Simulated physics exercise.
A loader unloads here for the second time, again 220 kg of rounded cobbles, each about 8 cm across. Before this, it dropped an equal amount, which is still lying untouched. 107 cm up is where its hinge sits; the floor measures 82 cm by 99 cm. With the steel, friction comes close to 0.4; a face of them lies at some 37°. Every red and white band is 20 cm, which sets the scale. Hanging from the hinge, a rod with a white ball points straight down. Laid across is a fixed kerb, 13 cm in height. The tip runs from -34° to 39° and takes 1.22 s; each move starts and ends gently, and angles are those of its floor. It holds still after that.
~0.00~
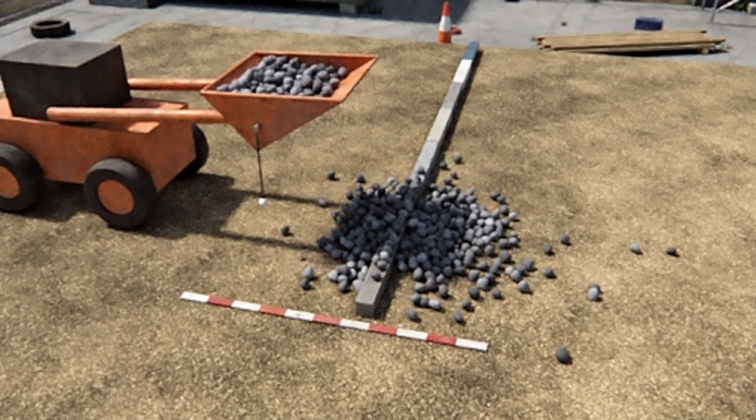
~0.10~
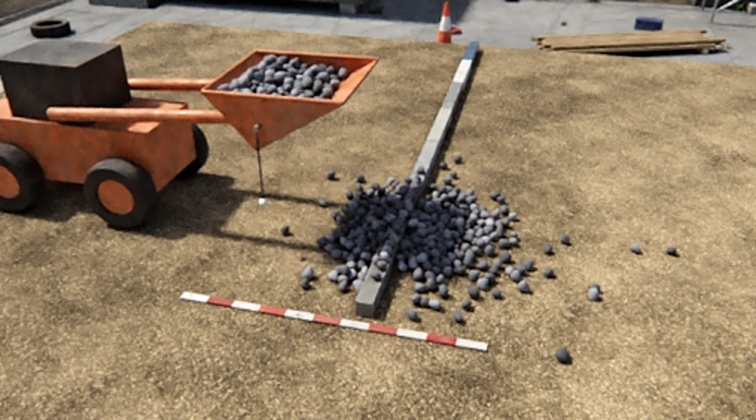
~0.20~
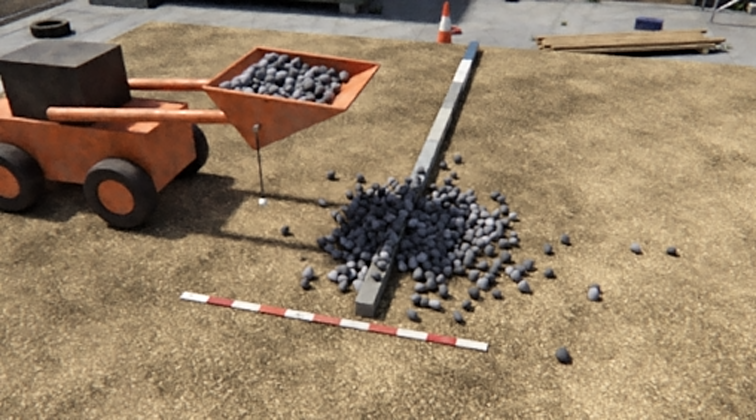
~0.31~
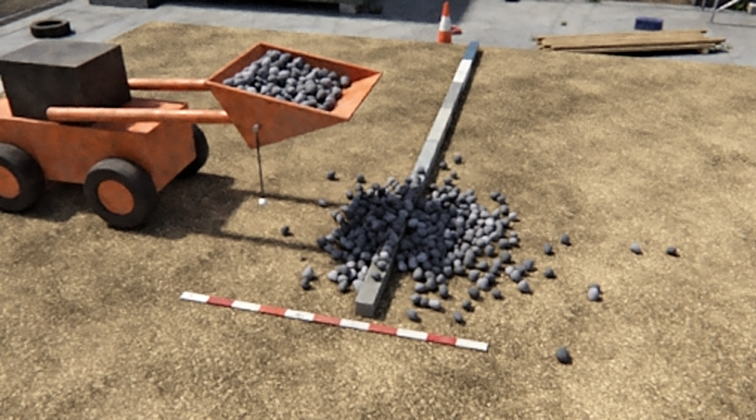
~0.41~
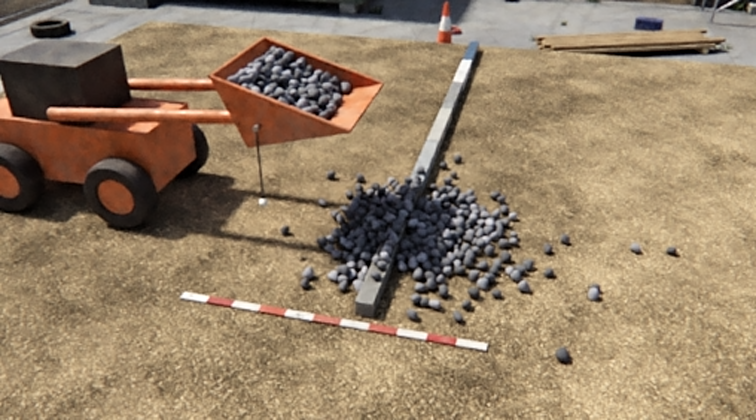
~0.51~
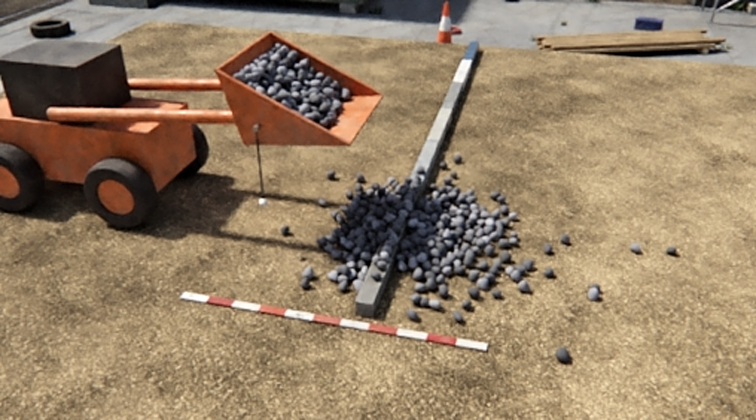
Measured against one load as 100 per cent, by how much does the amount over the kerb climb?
The amount climbs by some 20 per cent of a load.
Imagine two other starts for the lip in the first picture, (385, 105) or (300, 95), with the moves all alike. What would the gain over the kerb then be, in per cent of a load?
Some 80 percent, and then 0 percent.
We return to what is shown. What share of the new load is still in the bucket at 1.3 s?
60 %.
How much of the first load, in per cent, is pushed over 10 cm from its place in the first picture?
About 5 per cent.
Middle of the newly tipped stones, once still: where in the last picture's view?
Roughly pixel (376, 213) in the last view.
After 0.9 s the floor is at 28°; in per cent of one load, 100 in the bucket, 45 on this side of the kerb, 55 over the kerb; the foremost stones are at (620, 283).
After 1.3 s the floor is at 39°; in per cent of one load, 58 in the bucket, 87 on this side of the kerb, 55 over the kerb; the foremost stones are at (620, 283).
After 1.7 s the floor is at 39°; in per cent of one load, 8 in the bucket, 127 on this side of the kerb, 65 over the kerb; the foremost stones are at (620, 283).
After 4.2 s the floor is at 39°; in per cent of one load, 0 in the bucket, 125 on this side of the kerb, 75 over the kerb; the foremost stones are at (620, 283). Net gain over the kerb, 20.
